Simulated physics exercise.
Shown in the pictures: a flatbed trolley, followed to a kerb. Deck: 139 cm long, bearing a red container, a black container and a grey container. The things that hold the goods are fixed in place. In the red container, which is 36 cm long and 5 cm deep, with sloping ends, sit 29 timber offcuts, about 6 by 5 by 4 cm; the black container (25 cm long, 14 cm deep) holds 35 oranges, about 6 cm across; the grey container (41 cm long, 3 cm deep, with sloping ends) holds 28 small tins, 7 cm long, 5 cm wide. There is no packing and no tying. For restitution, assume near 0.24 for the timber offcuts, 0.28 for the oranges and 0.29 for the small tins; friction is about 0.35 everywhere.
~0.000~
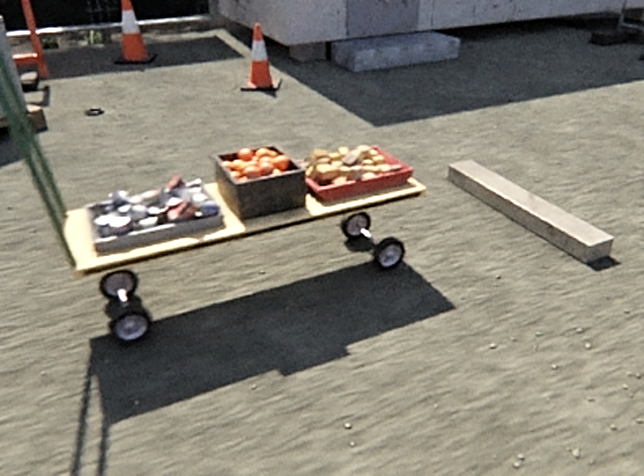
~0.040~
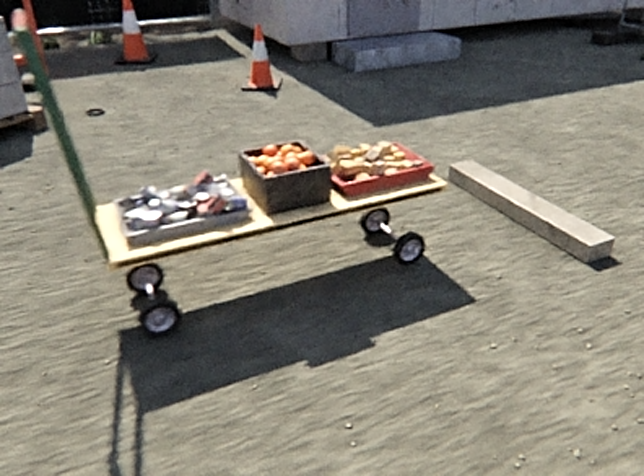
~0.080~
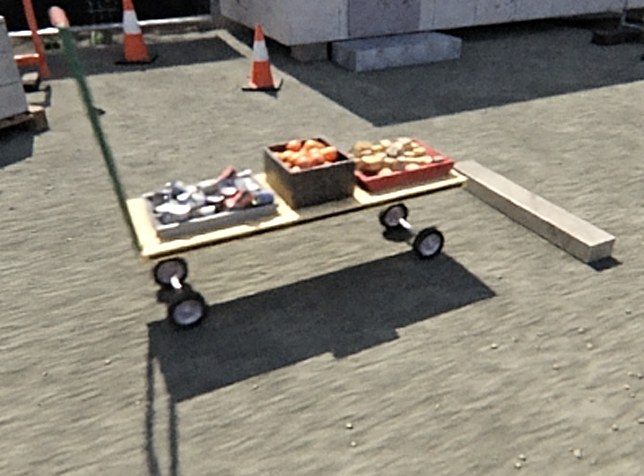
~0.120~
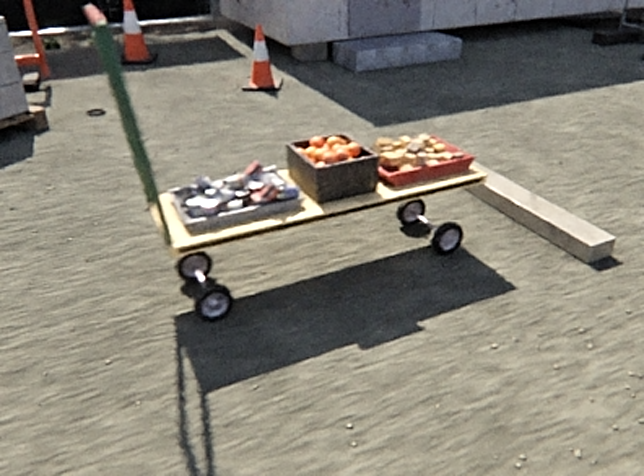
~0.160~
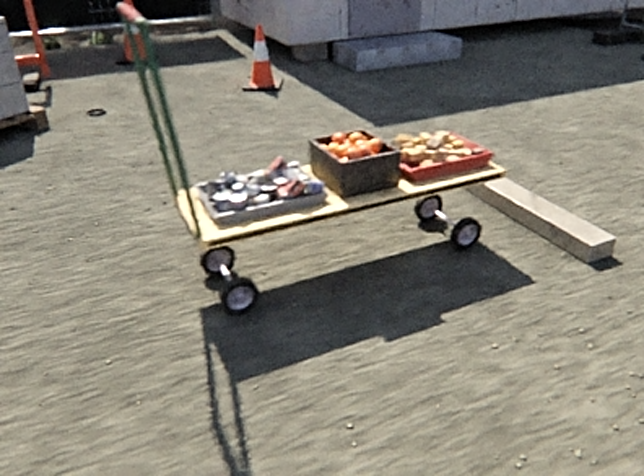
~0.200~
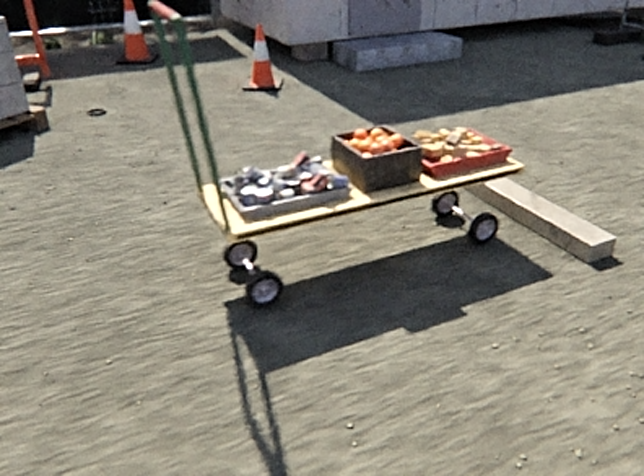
A flatbed trolley carrying a grey container of small tins, a black one of oranges and a red one of chunky pieces rolled steadily rightward across the gritty ground, drawing closer to a long kerb.
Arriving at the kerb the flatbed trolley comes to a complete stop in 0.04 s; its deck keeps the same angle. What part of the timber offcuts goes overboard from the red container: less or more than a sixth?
The spill tops a sixth.
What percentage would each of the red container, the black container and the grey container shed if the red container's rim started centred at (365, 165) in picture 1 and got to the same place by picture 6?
Under that change it'd be red container at 30, black container at 10 and grey container at 40 percent.
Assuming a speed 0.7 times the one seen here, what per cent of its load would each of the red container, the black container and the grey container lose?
Red container 20, black container 0, grey container 30 per cent.
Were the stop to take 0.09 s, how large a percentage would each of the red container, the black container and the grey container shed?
That way you'd get red container at 40, black container at 10, and grey container at 40 percent.
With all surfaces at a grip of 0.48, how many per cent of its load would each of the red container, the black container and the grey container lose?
In that setup red container sheds 40 percent, black container sheds 0 percent, and grey container sheds 50 percent.
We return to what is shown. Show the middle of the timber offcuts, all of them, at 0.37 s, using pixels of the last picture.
Pixel (510, 133), give or take.
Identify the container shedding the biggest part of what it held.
Answer: The red container.
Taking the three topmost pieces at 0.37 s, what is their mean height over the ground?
Roughly 60 centimetres.
After 0.27 s, contact.
After 0.37 s, the red container is down by 2 of 29, the black container has all 35 and the grey container is down by 4 of 28.
After 0.49 s, the red container is down by 12 of 29, the black container is down by 4 of 35 and the grey container is down by 8 of 28.
After 0.72 s, the red container is down by 13 of 29, the black container is down by 5 of 35 and the grey container is down by 9 of 28.
When it is over (at 1.22 s), the red container is down by 13 of 29, the black container is down by 5 of 35 and the grey container is down by 9 of 28. Asked share, 13 of 29, 45 per cent.
